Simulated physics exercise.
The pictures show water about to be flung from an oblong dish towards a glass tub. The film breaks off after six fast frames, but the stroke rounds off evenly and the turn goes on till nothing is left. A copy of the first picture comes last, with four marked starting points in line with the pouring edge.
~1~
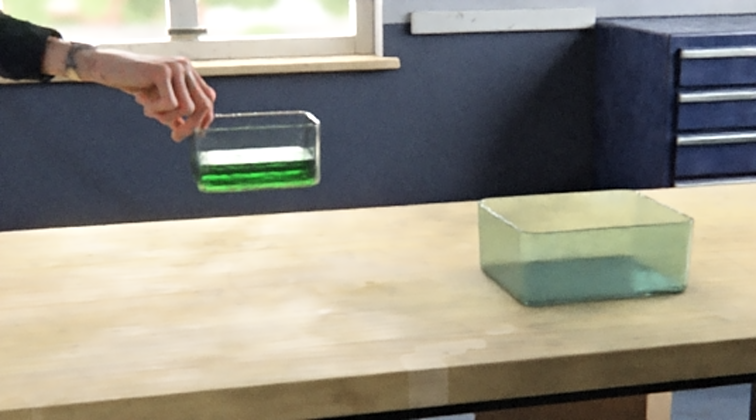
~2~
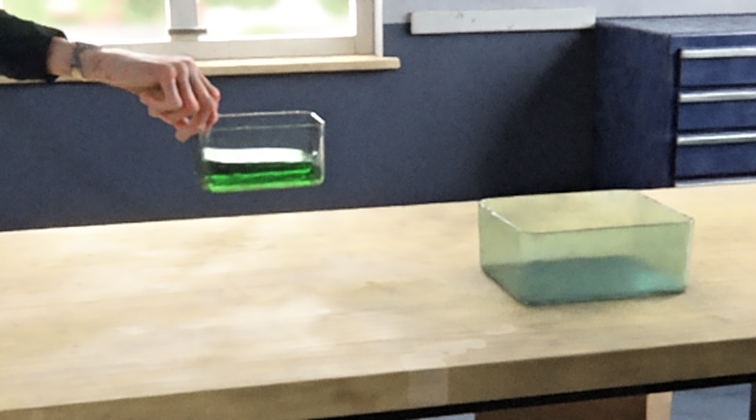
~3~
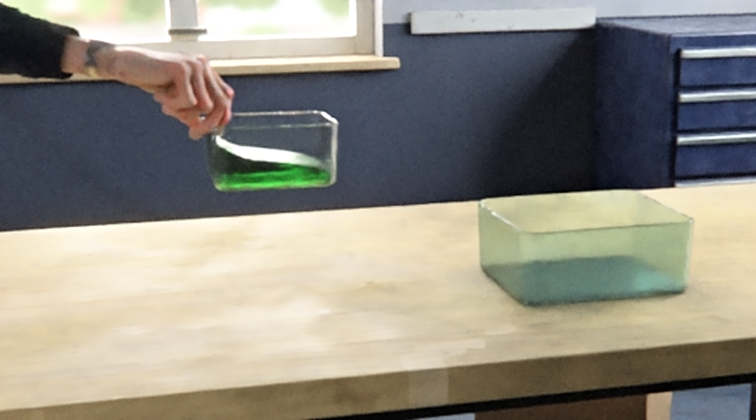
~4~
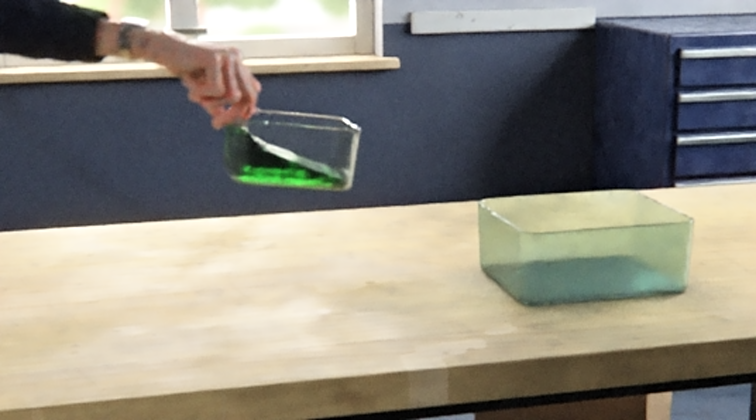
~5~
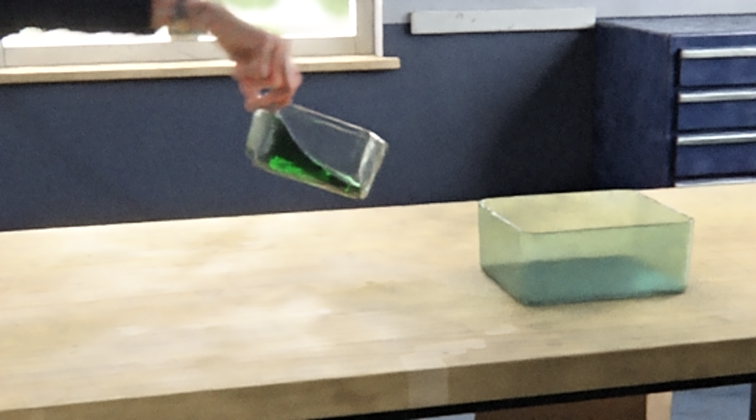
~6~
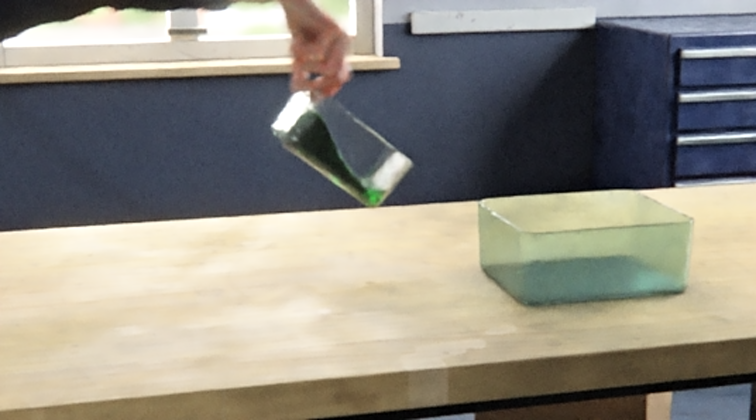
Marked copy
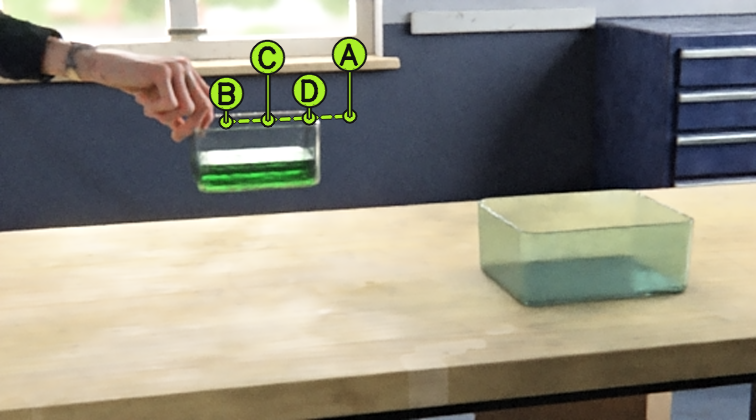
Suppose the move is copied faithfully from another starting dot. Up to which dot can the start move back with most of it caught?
I would pick spot A.
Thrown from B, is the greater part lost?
Yes, it does.
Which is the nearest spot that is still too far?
D.
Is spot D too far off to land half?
Yes.
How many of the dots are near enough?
One.
On the marked copy, A at (349, 116); B at (226, 121); C at (267, 119); D at (309, 118).
With A, about 82 % lands in the tub, 5 % falls short and 13 % goes beside or beyond.
With B, about 0 % lands in the tub, 96 % falls short and 4 % goes beside or beyond.
With C, about 11 % lands in the tub, 83 % falls short and 6 % goes beside or beyond.
With D, about 26 % lands in the tub, 64 % falls short and 11 % goes beside or beyond.
